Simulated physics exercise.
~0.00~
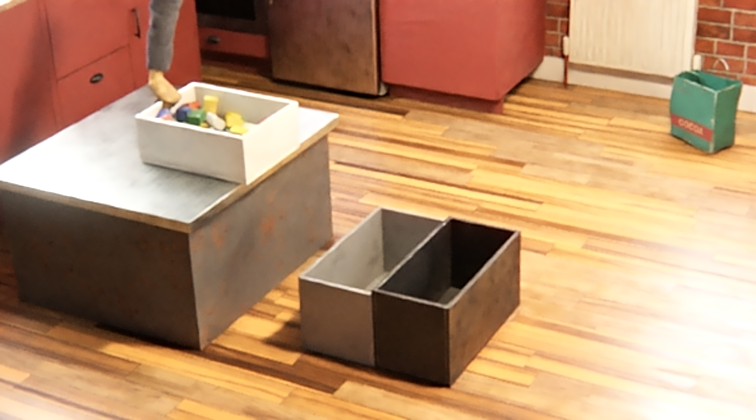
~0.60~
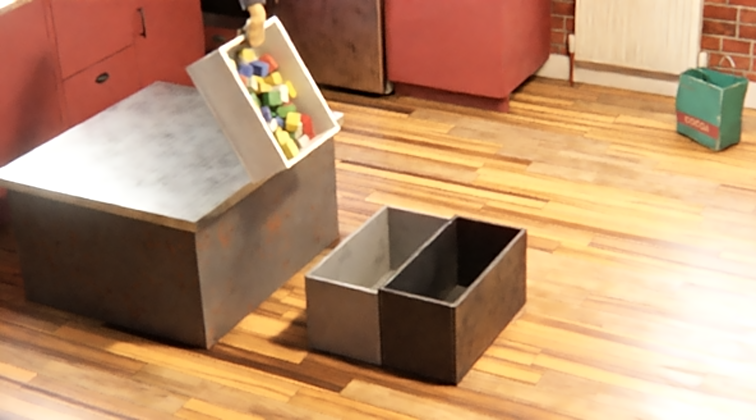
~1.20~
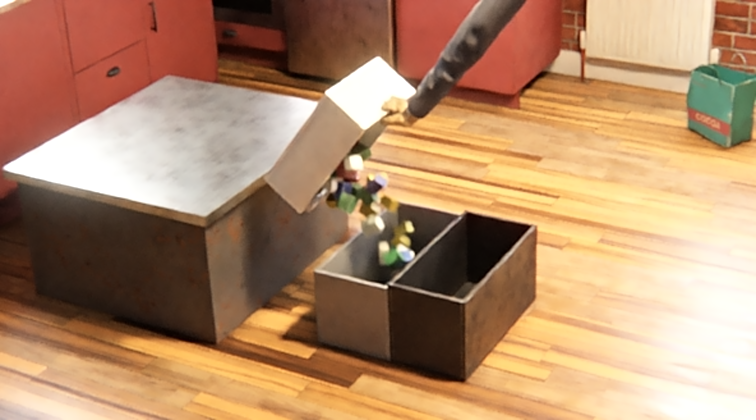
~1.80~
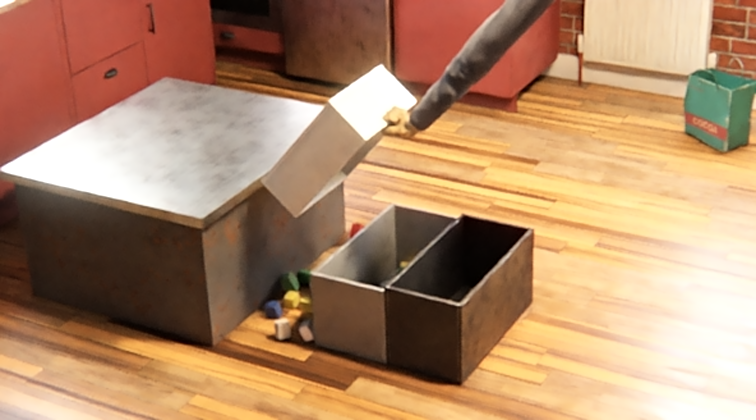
At first, a hand rests on a white crate of colourful toy bricks at the edge of a low bench, with an empty grey trough and black box on the wooden floor beside it. The crate then tips steeply over the bench's edge, its bricks still inside. It turns further until it is nearly upside down, a dark-sleeved arm reaching to it, and bricks tumble toward the grey trough. Finally, the crate stays tilted in the hand's grip, with some bricks scattered on the floor between bench and trough and others visible inside the trough.
